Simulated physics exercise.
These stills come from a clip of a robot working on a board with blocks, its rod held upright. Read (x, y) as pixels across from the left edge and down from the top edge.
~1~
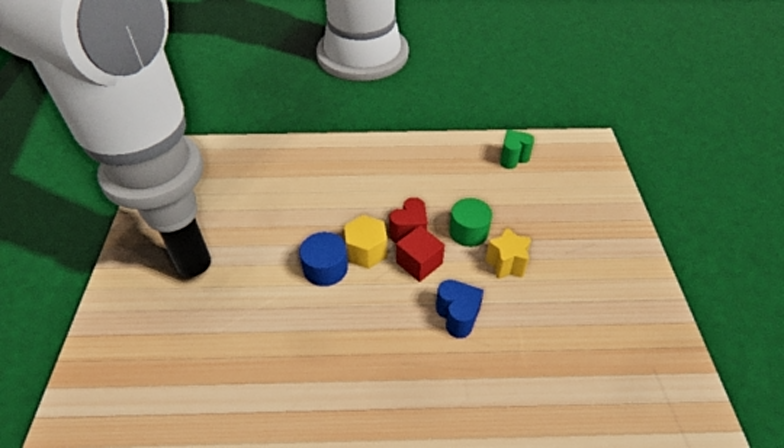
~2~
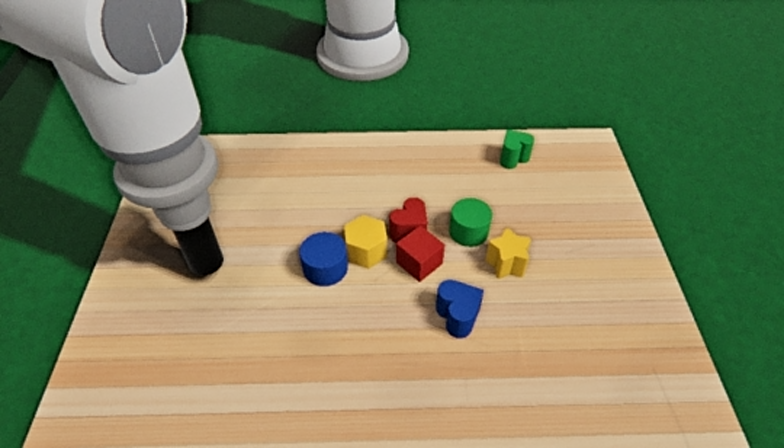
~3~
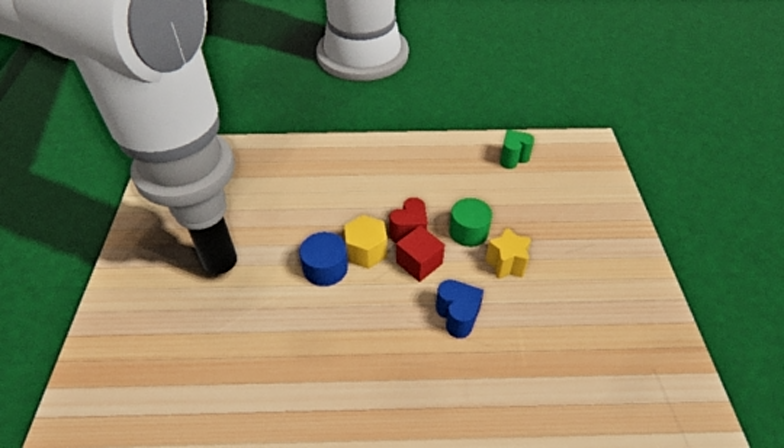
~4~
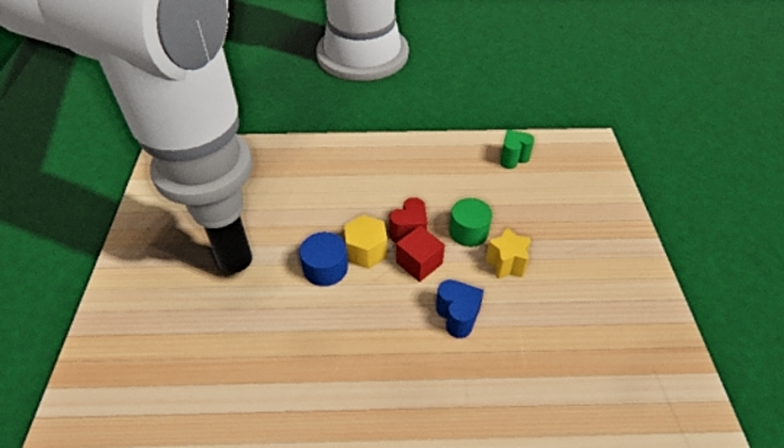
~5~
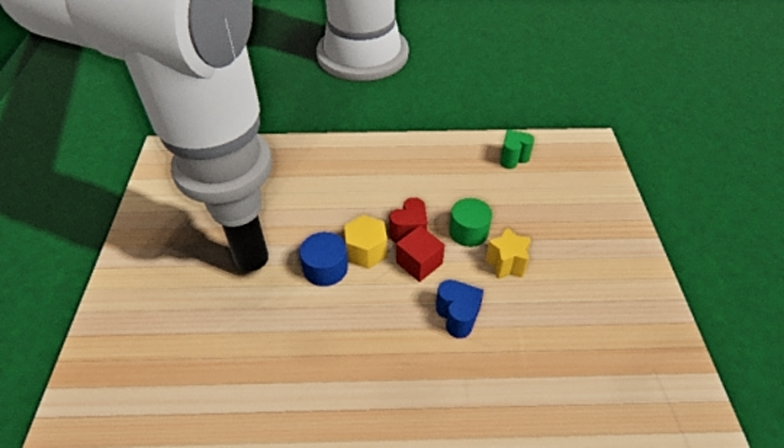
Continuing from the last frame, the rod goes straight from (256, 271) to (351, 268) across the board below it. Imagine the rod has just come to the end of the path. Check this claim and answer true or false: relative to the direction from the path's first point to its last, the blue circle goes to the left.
False.
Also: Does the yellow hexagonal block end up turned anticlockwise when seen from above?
Answer: Yes.
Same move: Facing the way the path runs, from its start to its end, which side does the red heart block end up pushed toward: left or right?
The red heart block is shifted sideways to the left, facing along the path from start to end.
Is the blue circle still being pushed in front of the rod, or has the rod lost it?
It sits in front of the rod.
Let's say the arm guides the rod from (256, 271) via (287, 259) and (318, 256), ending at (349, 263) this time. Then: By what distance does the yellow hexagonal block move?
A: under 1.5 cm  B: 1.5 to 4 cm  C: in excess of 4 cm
I'll go with B - 1.5 to 4 cm.
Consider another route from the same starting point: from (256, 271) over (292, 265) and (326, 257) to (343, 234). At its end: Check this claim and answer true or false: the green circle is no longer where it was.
False.
What follows on the original path. Halfway along, rod at (302, 258); blue circle at (342, 251); yellow hexagonal block at (377, 230), turned 30° anticlockwise.
At the end, rod at (349, 256); blue circle at (388, 259); yellow hexagonal block at (393, 224), turned 65° anticlockwise; red heart block at (421, 203), turned 25° clockwise; red square block at (425, 243).
